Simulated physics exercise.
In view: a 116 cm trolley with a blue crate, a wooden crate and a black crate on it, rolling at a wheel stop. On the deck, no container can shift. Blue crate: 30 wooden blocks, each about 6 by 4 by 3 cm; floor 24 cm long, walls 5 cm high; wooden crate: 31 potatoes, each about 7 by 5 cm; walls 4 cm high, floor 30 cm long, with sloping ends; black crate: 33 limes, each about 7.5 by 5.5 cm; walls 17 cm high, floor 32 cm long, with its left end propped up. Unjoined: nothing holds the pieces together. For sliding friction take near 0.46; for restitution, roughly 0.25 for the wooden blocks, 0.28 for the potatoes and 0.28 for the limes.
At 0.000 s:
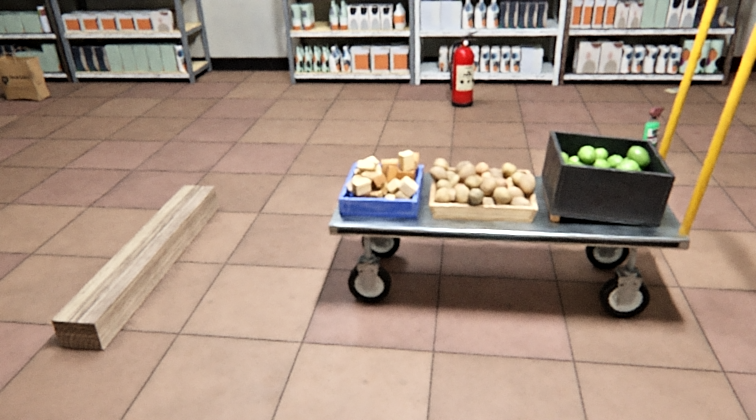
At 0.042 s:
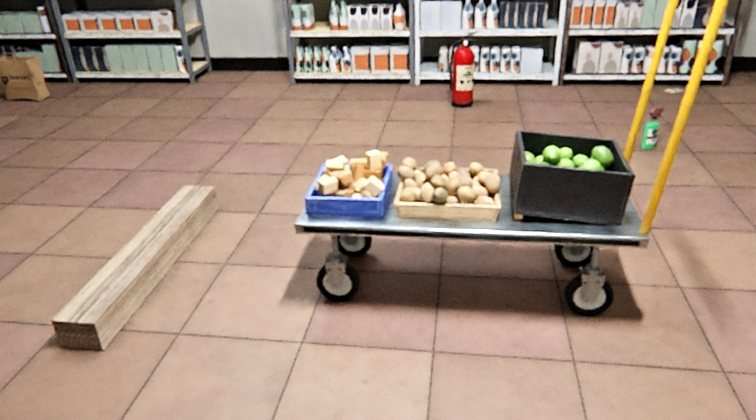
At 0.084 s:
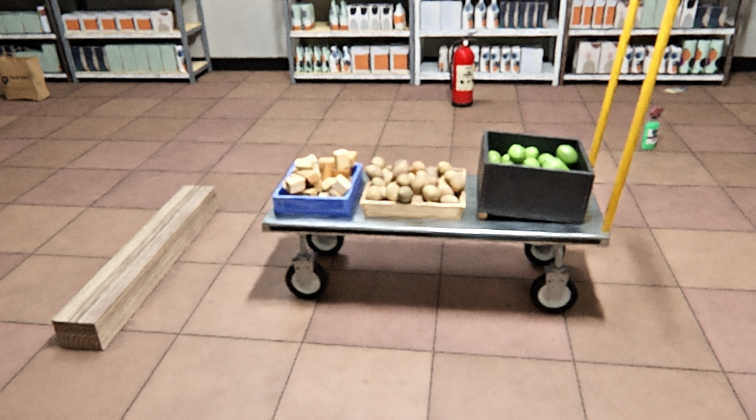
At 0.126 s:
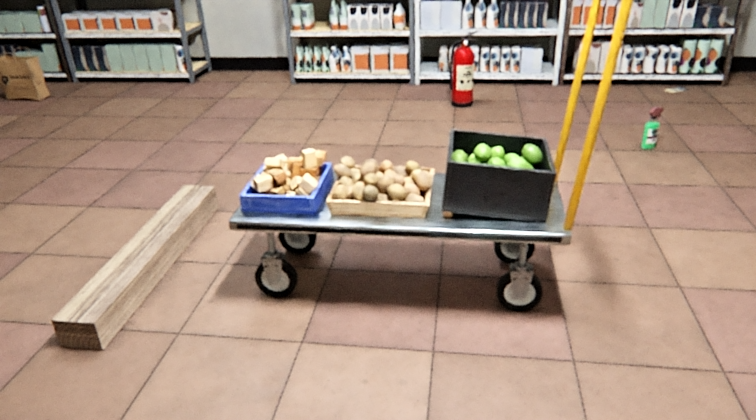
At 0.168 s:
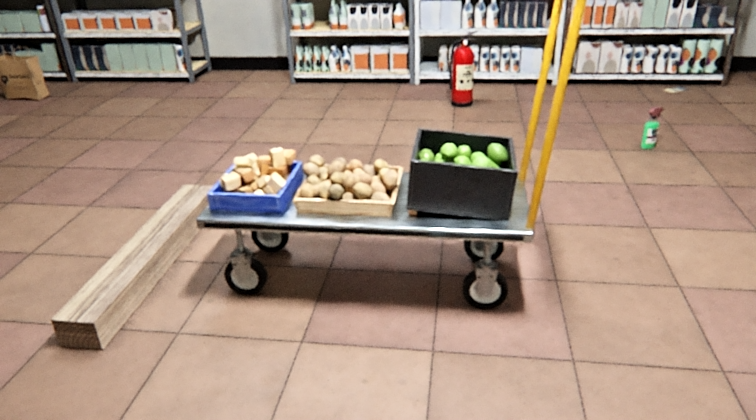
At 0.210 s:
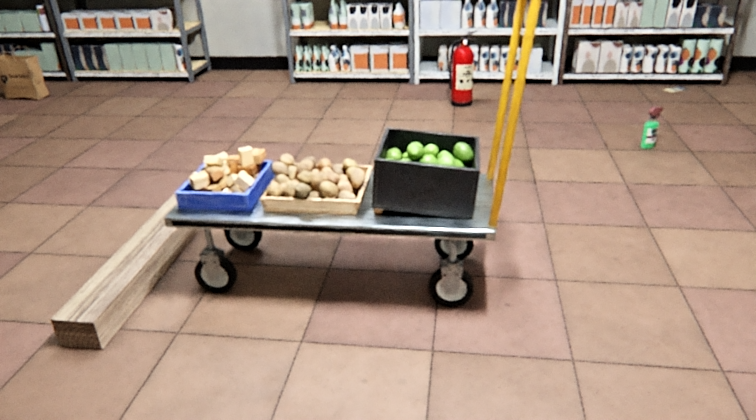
At first, a flat trolley with yellow handle bars stands right of a long wooden beam on a tiled floor, carrying a blue crate of wooden blocks, a wooden crate of round brown items and a black crate of green ones. It then rolls steadily left, its front end passing behind the beam's near end.
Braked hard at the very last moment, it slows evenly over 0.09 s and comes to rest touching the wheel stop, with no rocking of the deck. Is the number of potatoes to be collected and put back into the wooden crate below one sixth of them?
I expect the share that escapes to go past a sixth.
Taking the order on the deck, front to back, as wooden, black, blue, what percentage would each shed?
Then blue crate 20, wooden crate 40, black crate 0 per cent.
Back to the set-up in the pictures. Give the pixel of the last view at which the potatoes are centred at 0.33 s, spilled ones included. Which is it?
They're centred near (255, 179).
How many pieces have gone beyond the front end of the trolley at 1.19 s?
Count: Approx. 8.
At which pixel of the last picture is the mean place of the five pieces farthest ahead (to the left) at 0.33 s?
The five leading pieces sit around (147, 166) in the last view.
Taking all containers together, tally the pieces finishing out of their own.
Pieces: Around 20.
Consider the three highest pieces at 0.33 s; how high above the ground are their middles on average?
Mean height: Some 54 cm.
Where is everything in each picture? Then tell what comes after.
In the first frame (we follow the rim corner now nearest the camera), wooden crate at (534, 207); black crate at (671, 175); 79 cm still to roll; nothing out yet.
In the second frame, wooden crate at (497, 206); black crate at (631, 174); 67 cm still to roll.
In the third frame, wooden crate at (461, 205); black crate at (591, 173); 55 cm still to roll.
In the fourth frame, wooden crate at (426, 204); black crate at (552, 172); 43 cm still to roll.
In the fifth frame, wooden crate at (390, 202); black crate at (514, 171); 31 cm still to roll.
In the sixth frame, wooden crate at (356, 201); black crate at (476, 169); 19 cm still to roll; nothing out yet.
After 0.23 s, the brake bites.
After 0.33 s, 1 of 30 out of the blue crate, 3 of 31 out of the wooden crate and 0 of 33 out of the black crate.
After 0.45 s, 7 of 30 out of the blue crate, 8 of 31 out of the wooden crate and 0 of 33 out of the black crate.
After 0.68 s, 8 of 30 out of the blue crate, 12 of 31 out of the wooden crate and 0 of 33 out of the black crate.
Outcome (at 1.19 s), 8 of 30 out of the blue crate, 12 of 31 out of the wooden crate and 0 of 33 out of the black crate. Asked share, 12 of 31, 39 per cent.
